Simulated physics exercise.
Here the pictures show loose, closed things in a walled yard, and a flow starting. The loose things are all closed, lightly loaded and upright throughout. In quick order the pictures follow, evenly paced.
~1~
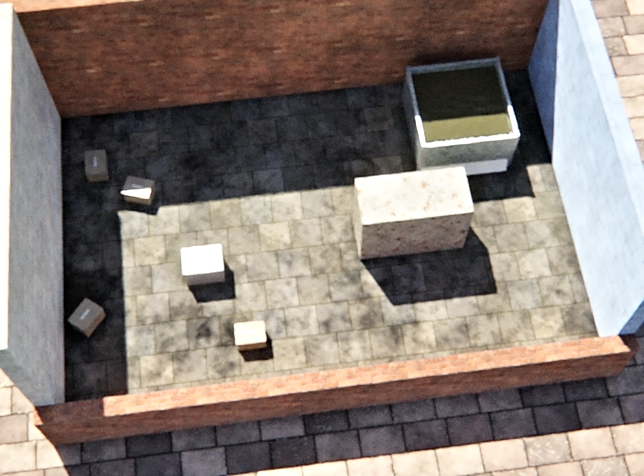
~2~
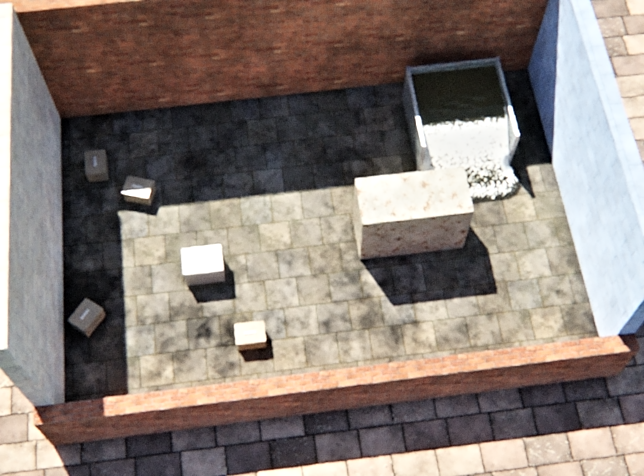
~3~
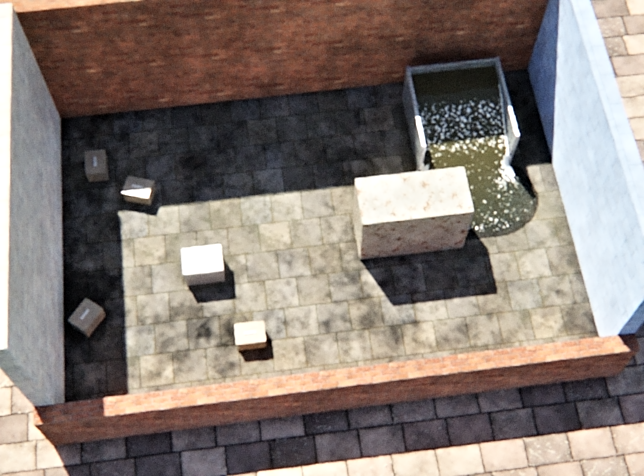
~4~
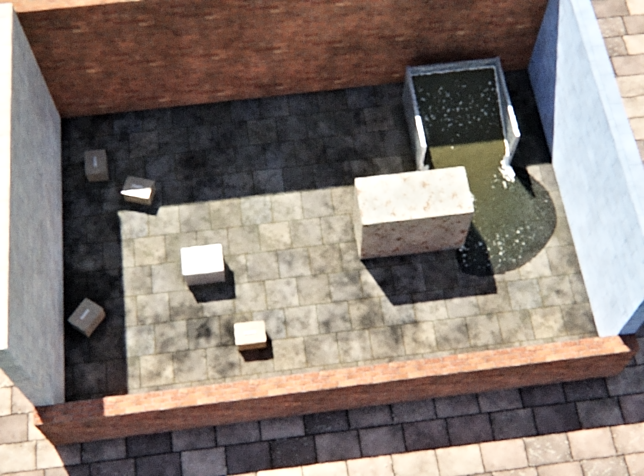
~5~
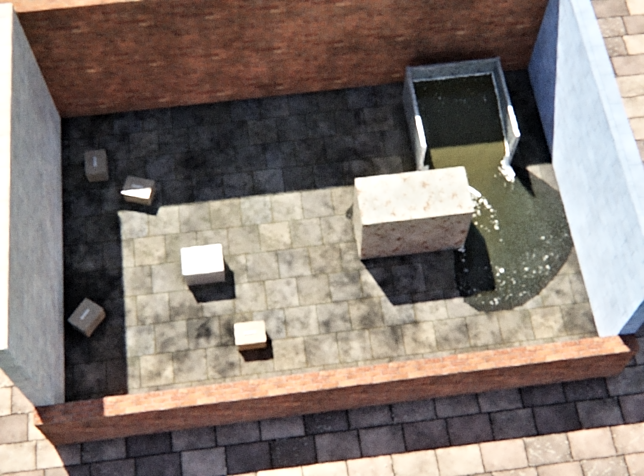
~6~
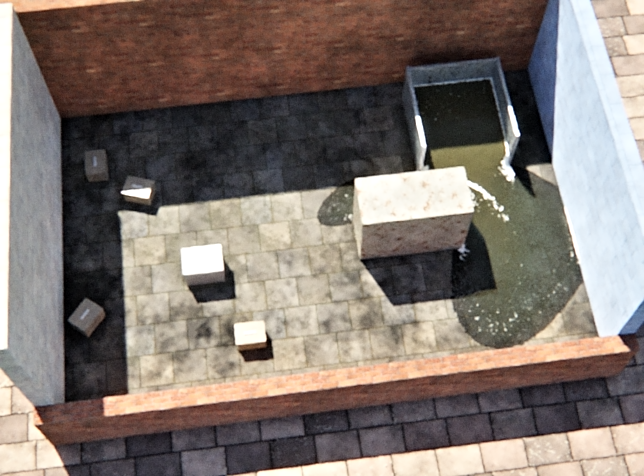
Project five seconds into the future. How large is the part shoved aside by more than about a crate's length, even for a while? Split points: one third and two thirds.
Band: Between the two split points.
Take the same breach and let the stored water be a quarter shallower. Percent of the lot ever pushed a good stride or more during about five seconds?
Near 0 % of the lot.
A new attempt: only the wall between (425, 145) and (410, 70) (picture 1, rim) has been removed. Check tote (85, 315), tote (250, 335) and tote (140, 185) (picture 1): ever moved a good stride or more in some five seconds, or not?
Results in order: Cleared that distance / stayed short / cleared that distance.
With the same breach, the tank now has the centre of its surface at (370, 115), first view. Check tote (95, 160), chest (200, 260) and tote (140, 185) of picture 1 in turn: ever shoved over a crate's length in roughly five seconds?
Object by object, in turn: Lingered near its place, travelled a good distance, lingered near its place.
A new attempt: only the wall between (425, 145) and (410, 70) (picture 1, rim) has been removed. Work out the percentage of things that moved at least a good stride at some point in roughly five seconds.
I'd say near 80 %.
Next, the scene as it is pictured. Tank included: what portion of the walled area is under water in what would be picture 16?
My answer would be close to 55 per cent.
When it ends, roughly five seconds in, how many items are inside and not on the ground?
By my count, 0.
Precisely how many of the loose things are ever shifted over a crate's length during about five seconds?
The total is 2.
A moment on, 0 of 5 are well off their spots; 0 afloat.
Next, 0 of 5 are well off their spots; 0 afloat.
Later, 0 of 5 are well off their spots; 0 afloat.
In the end, 2 of 5 are well off their spots, and 2 have been at some point; 0 afloat.
